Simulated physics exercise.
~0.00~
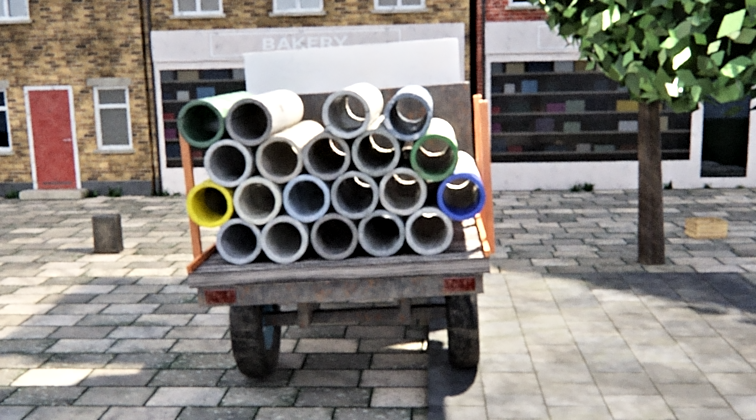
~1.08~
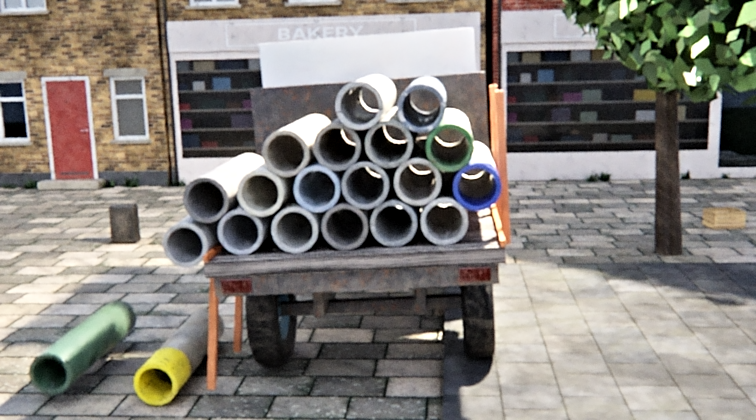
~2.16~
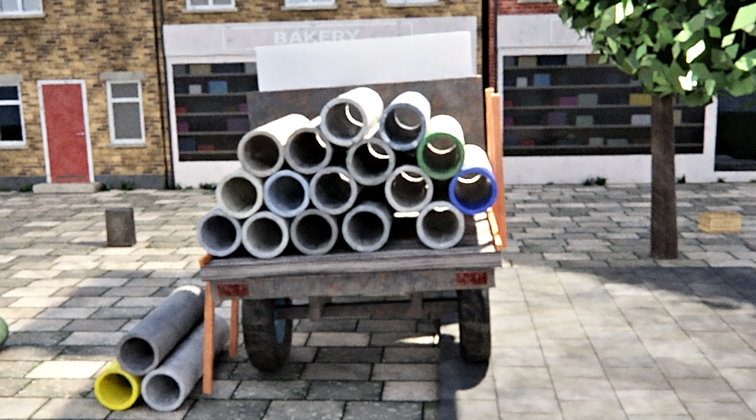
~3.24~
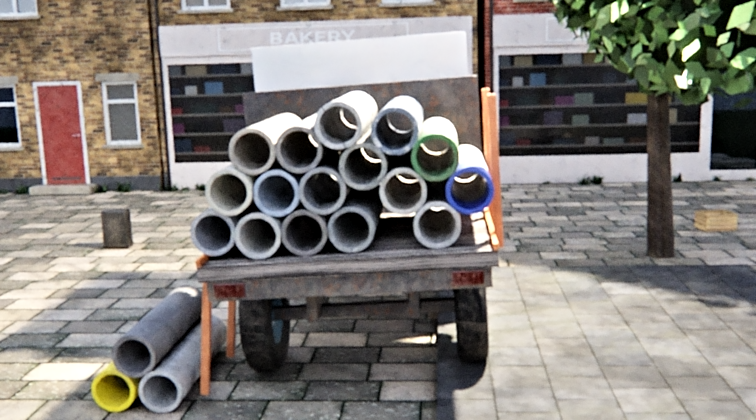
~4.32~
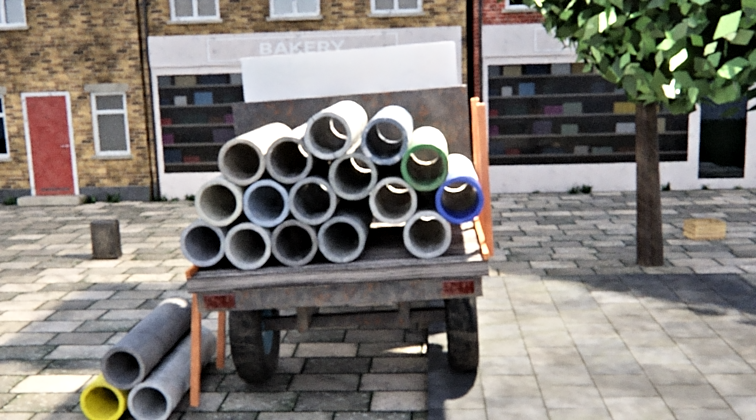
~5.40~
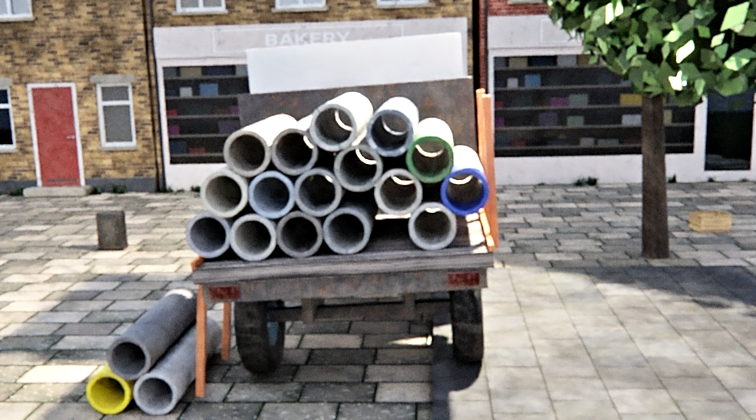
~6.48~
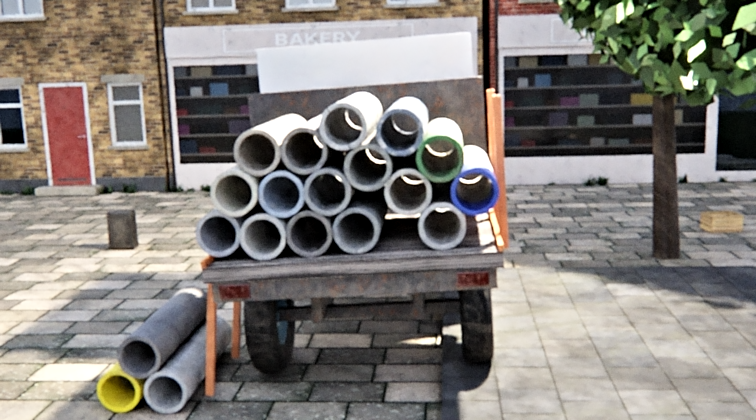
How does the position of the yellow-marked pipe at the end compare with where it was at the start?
At the start it sits at the left side of the stack on the lorry. By the end it lies on the ground to the left of the lorry, beside two grey pipes.
